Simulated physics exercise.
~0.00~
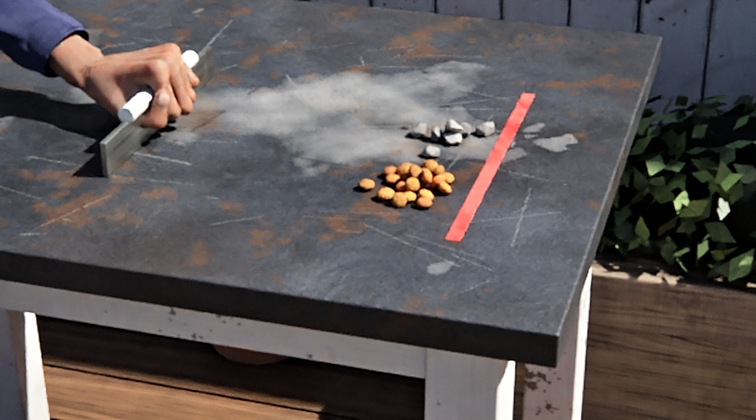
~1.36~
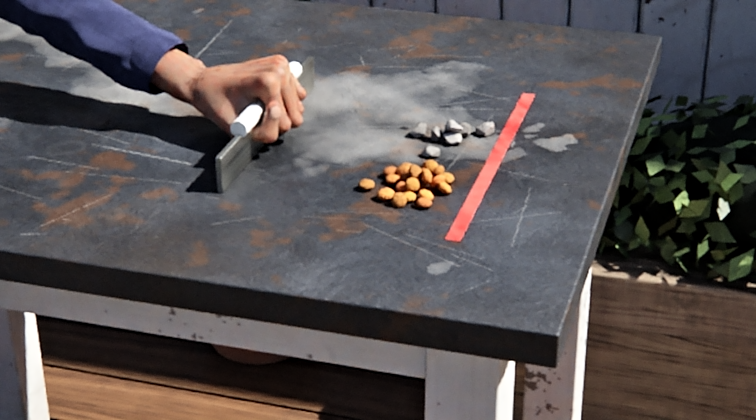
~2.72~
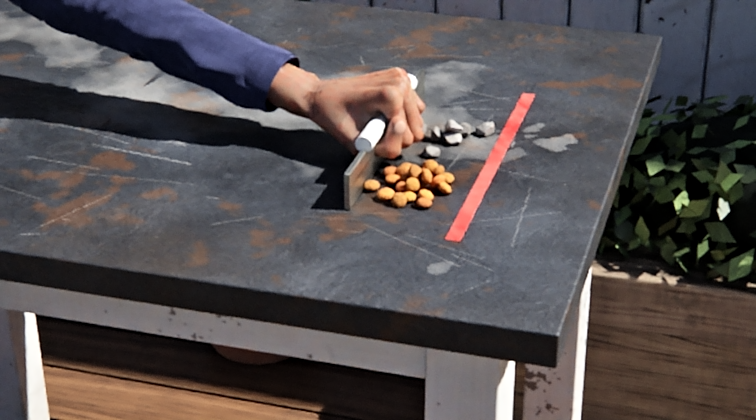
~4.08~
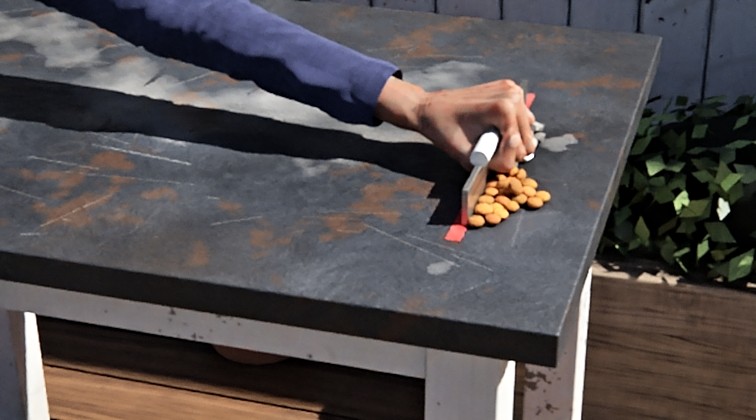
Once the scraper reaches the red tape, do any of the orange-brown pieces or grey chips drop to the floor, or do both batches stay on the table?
Both batches stay on the table. The orange-brown pieces and the grey chips are still up there with the scraper at the red tape.
